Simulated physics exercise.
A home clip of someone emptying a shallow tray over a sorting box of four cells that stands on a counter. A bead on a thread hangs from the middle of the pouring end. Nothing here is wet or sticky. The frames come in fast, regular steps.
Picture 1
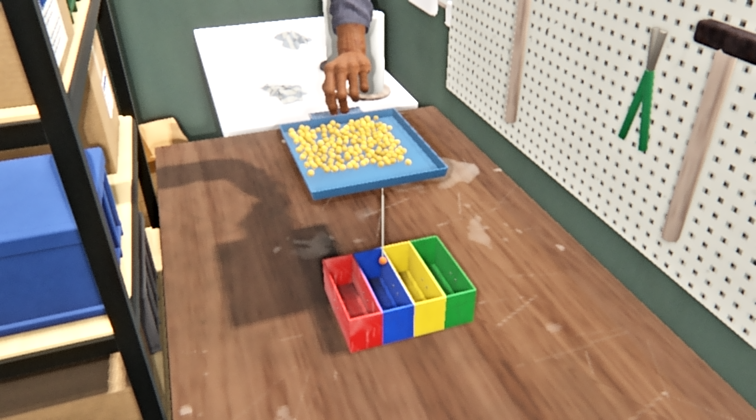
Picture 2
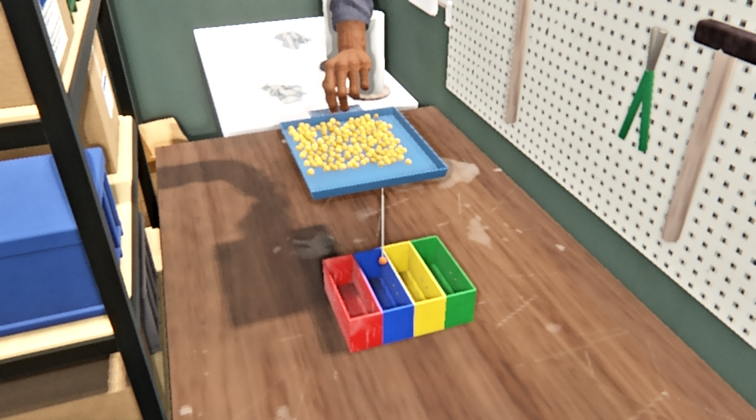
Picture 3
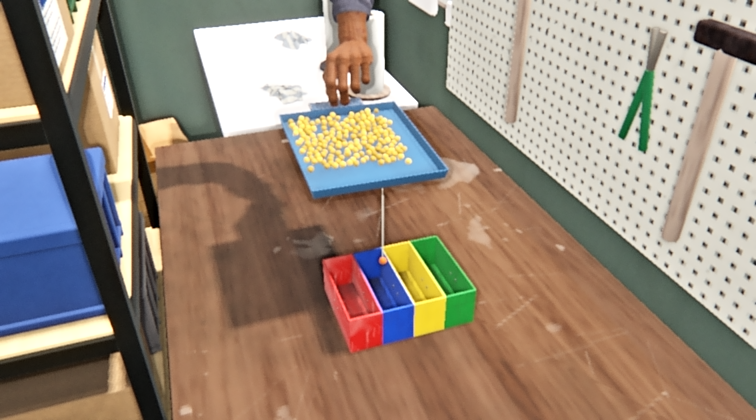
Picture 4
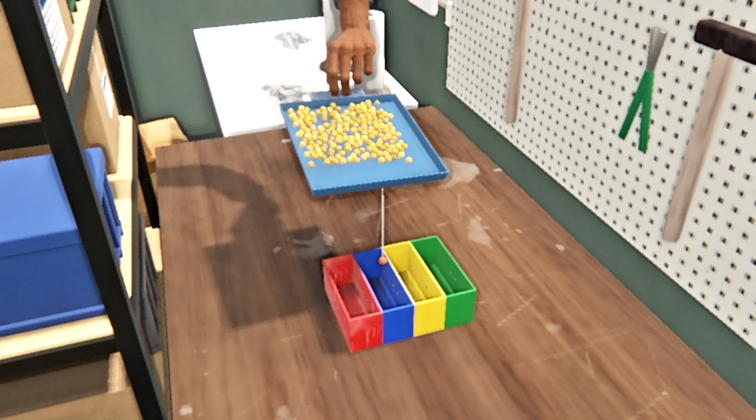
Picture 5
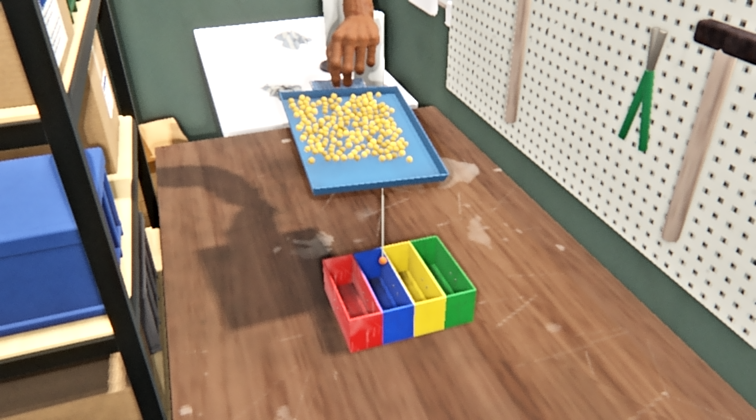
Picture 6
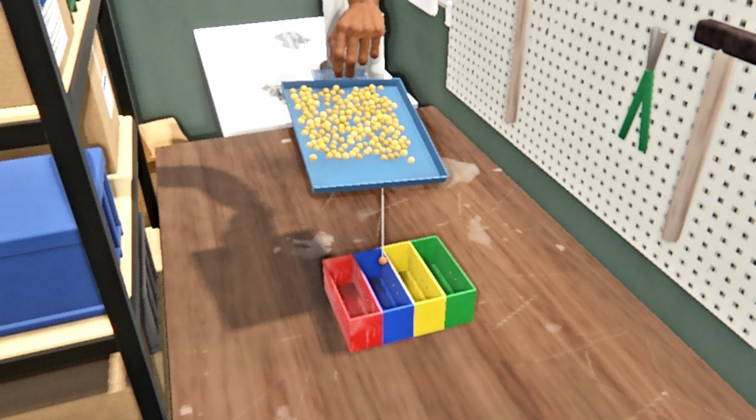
A shallow blue tray of small yellow puffed balls is held above a brown wooden counter, seen from above at a slant, with blue storage at left and a tool-hung pegboard at right. Below its near edge, an orange bead hangs on a thread over a box with red, blue, yellow and green cells. The tray's far end rises steadily beside a hand, its near edge slanting slightly rightward, while the camera stays still.
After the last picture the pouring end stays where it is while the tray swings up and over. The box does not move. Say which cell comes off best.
Fullest: The green cell.
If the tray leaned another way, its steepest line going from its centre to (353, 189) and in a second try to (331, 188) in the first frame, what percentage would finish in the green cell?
In turn 0 and 0 in a hundred.
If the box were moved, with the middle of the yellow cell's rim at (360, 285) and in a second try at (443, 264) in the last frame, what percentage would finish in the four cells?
About 20 and 100 per cent.
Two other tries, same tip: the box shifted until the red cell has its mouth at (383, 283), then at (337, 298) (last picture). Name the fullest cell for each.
At the first place the cell in yellow, at the second green.
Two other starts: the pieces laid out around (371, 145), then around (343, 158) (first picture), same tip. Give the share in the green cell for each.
Near 50 % and 30 %.
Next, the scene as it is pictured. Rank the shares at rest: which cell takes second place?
Next in line is the yellow one.
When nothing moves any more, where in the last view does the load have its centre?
Close to (438, 299).
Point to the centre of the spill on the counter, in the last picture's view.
Around (506, 300).
Soon, tray tipped steeply; most on the tray; a stray few in the green cell; a small part falling or outside the box.
A while on, tray tipped past a quarter turn; about two thirds on the tray; about a quarter in the green cell; a small part in the yellow cell; a small part in the blue cell; a small part falling or outside the box.
Towards the end, tray tipped past a quarter turn; about half in the green cell; about a quarter in the yellow cell; a small part in the blue cell; a stray few in the red cell; a small part falling or outside the box.
Finally, tray tipped past a quarter turn; about half in the green cell; about a quarter in the yellow cell; a small part in the blue cell; a stray few in the red cell; a small part outside the box.
